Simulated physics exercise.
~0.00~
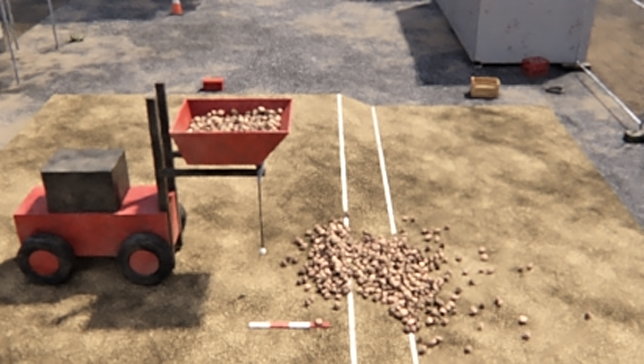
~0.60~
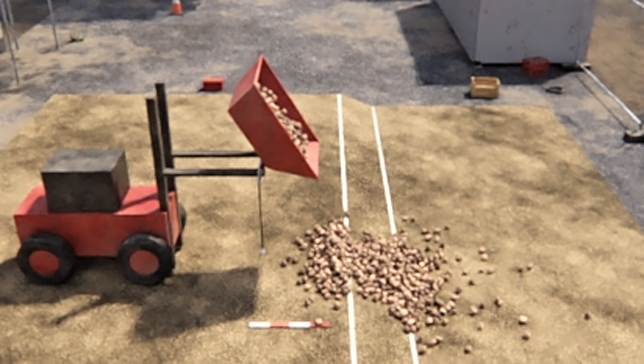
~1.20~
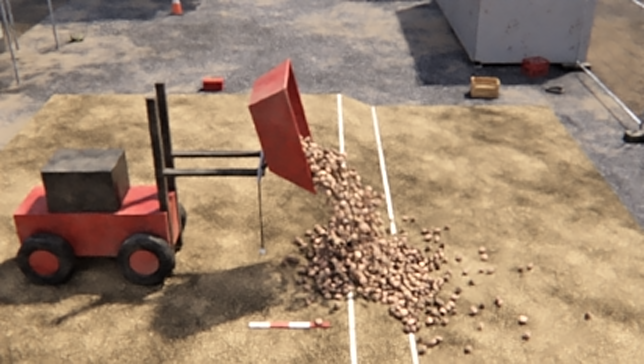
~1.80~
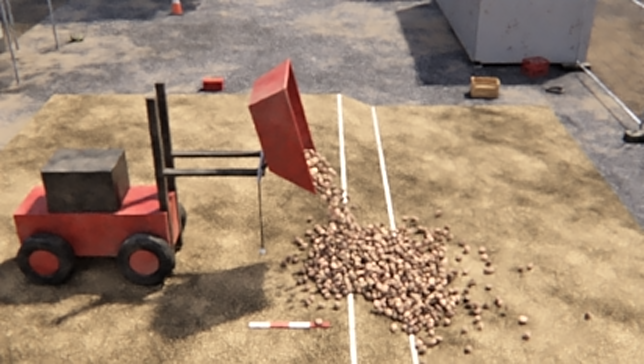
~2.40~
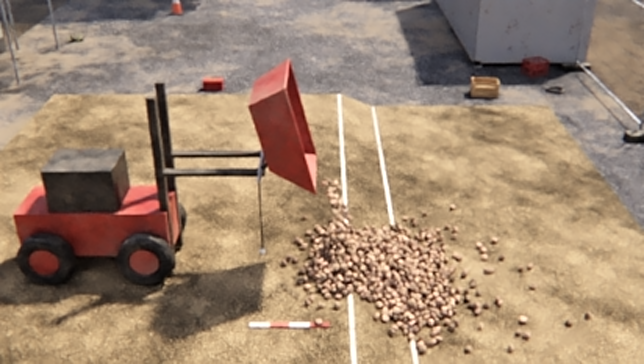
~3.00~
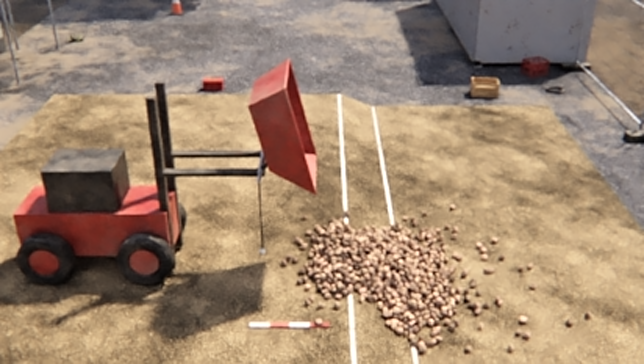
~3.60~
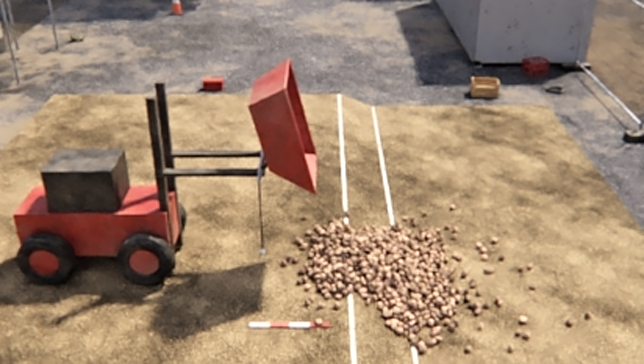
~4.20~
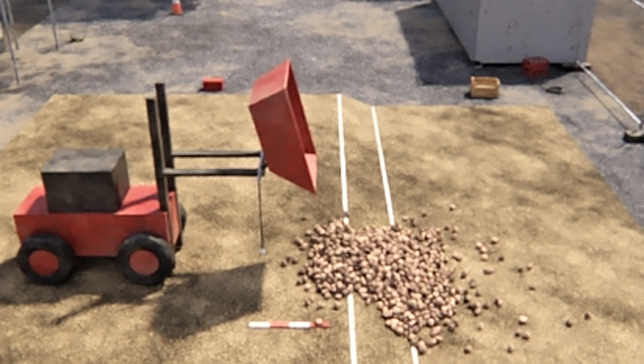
A red forklift tipped its raised skip of brownish stones to the right, pouring them onto the pile already lying across two white lines. The stones tumbled and spread rightward until the skip hung steeply tilted and empty above the larger, still heap.
